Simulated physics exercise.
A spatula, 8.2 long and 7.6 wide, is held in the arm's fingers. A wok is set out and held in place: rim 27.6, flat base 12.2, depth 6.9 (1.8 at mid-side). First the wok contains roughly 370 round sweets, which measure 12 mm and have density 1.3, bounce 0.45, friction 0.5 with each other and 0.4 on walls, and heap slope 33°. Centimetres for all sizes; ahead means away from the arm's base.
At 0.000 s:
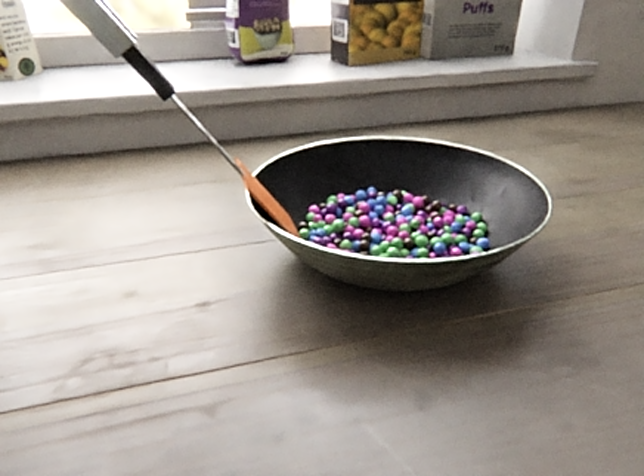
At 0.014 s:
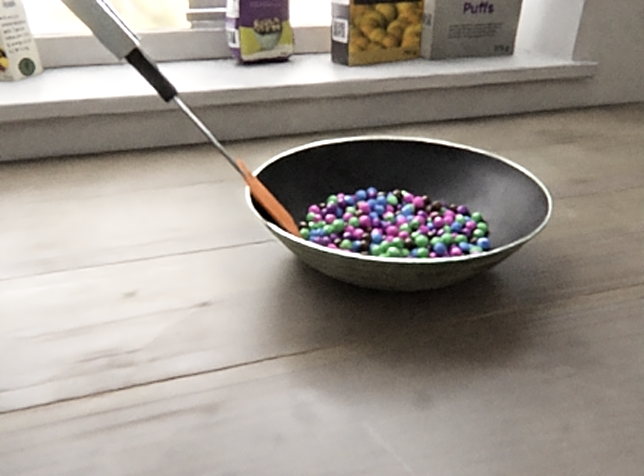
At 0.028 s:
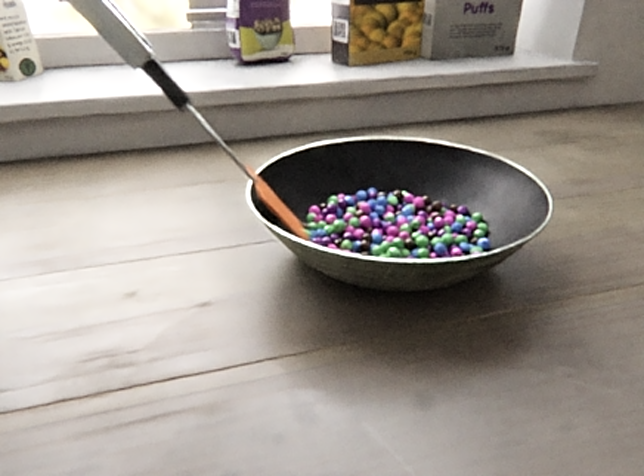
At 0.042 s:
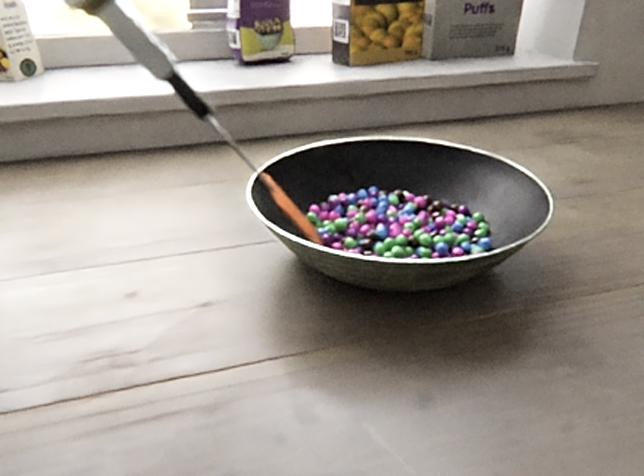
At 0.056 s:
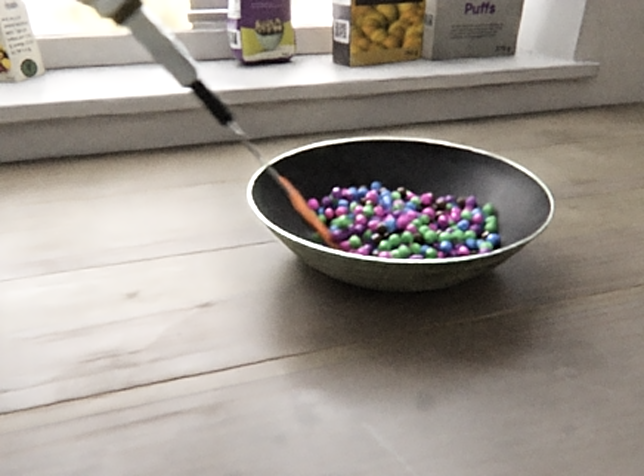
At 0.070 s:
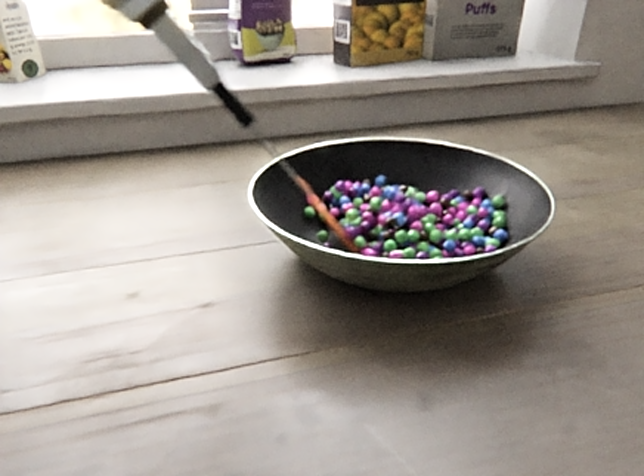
An orange spatula slides rightward through the wok, pushing the colourful round sweets to the right.
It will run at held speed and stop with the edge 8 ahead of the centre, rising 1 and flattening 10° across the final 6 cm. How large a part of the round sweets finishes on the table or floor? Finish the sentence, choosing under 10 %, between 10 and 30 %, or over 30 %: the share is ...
The share is between 10 and 30 %.
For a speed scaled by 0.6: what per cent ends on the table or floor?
The share would be near 5 in a hundred.
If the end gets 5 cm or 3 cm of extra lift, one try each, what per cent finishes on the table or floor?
Near 15 and 25 percent respectively.
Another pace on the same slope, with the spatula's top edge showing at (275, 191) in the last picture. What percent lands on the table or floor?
0 %.
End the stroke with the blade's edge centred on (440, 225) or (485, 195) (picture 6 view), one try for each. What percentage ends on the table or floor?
About 0 and 40 per cent.
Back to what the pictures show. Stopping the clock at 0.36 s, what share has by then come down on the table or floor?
Some 5 per cent of the load.
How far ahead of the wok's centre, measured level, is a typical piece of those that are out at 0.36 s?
About 18 cm.
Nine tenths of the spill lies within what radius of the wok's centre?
35 cm.
After 0.10 s, sloping 55°, highest piece 8 above the table; 369 in the wok.
After 0.14 s, sloping 52°, highest piece 9 above the table; 369 in the wok.
After 0.36 s, sloping 45°, highest piece 10 above the table; 309 in the wok, 22 on the table or floor, 38 on the blade or in flight.
After 1.41 s, sloping 45°, highest piece 7 above the table; 307 in the wok, 62 on the table or floor.
At rest, 307 in the wok, 62 on the table or floor. That is 17 % on the table or floor.
